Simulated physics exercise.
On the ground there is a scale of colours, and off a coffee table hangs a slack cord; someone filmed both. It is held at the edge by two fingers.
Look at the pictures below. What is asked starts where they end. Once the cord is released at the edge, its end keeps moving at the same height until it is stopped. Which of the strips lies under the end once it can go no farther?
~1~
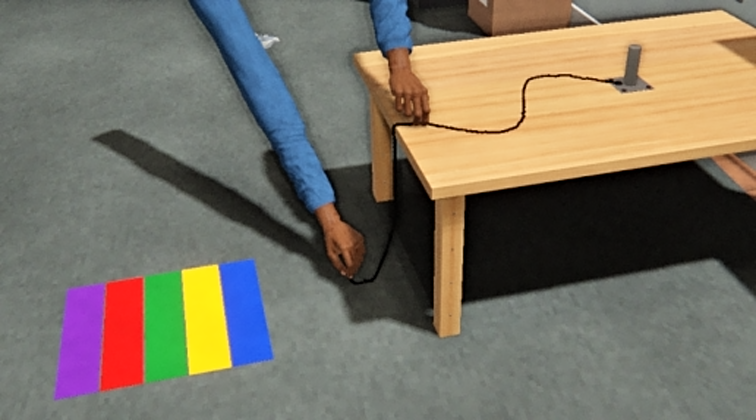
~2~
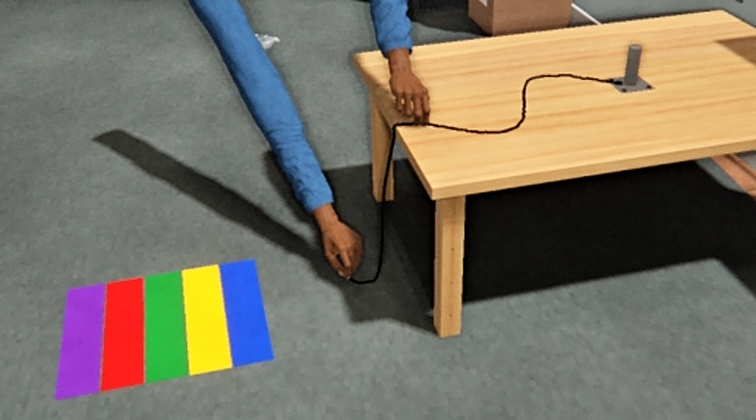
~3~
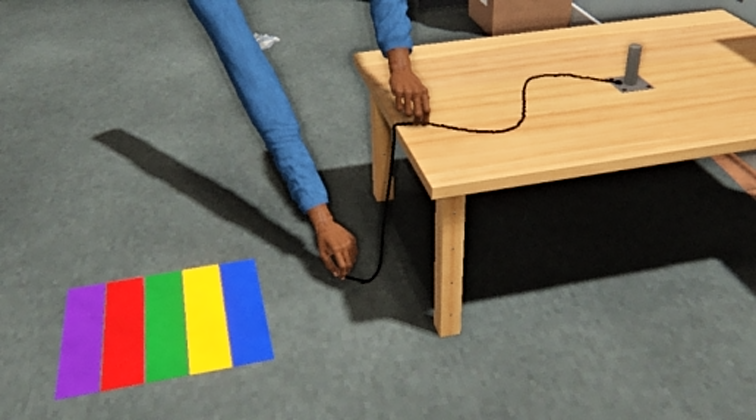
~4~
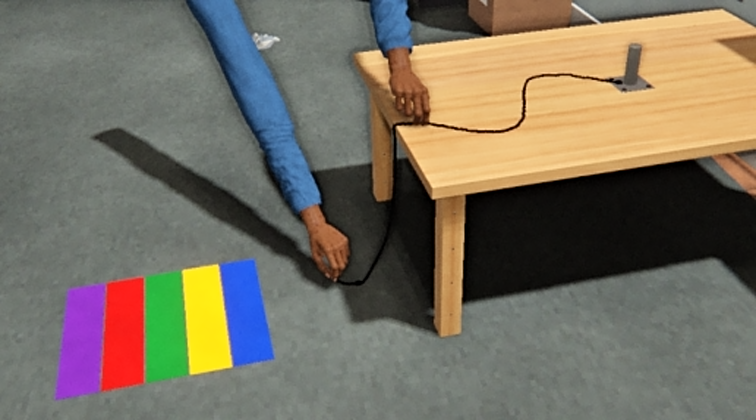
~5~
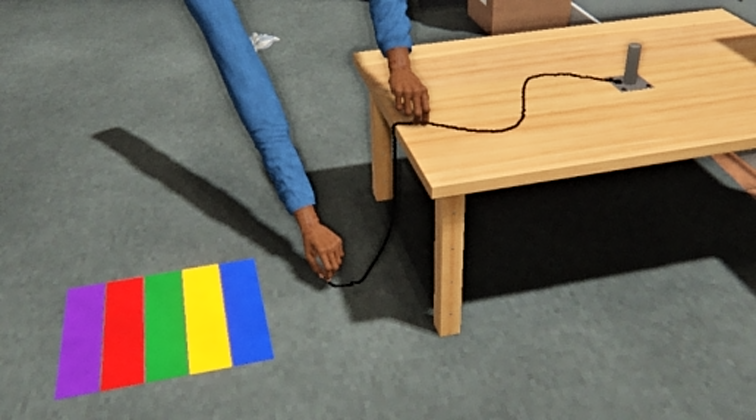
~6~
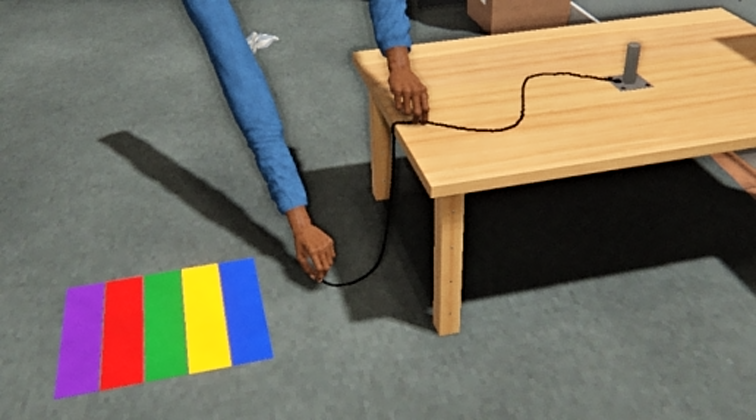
The red one.
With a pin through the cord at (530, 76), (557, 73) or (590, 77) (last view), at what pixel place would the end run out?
First near (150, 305), then near (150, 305), then near (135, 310).
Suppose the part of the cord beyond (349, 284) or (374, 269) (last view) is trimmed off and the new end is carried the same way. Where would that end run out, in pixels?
In turn, around (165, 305) and around (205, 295).
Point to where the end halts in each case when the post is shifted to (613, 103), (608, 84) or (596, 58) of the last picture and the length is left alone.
First (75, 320), then (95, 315), and last (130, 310).
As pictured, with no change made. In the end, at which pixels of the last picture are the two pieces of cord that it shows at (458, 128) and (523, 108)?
(371, 143) and (463, 111).
Soon after, end near (181, 301); over green.
After that, end near (141, 307); over green.
At the stop, end near (119, 311); over red. The red one.
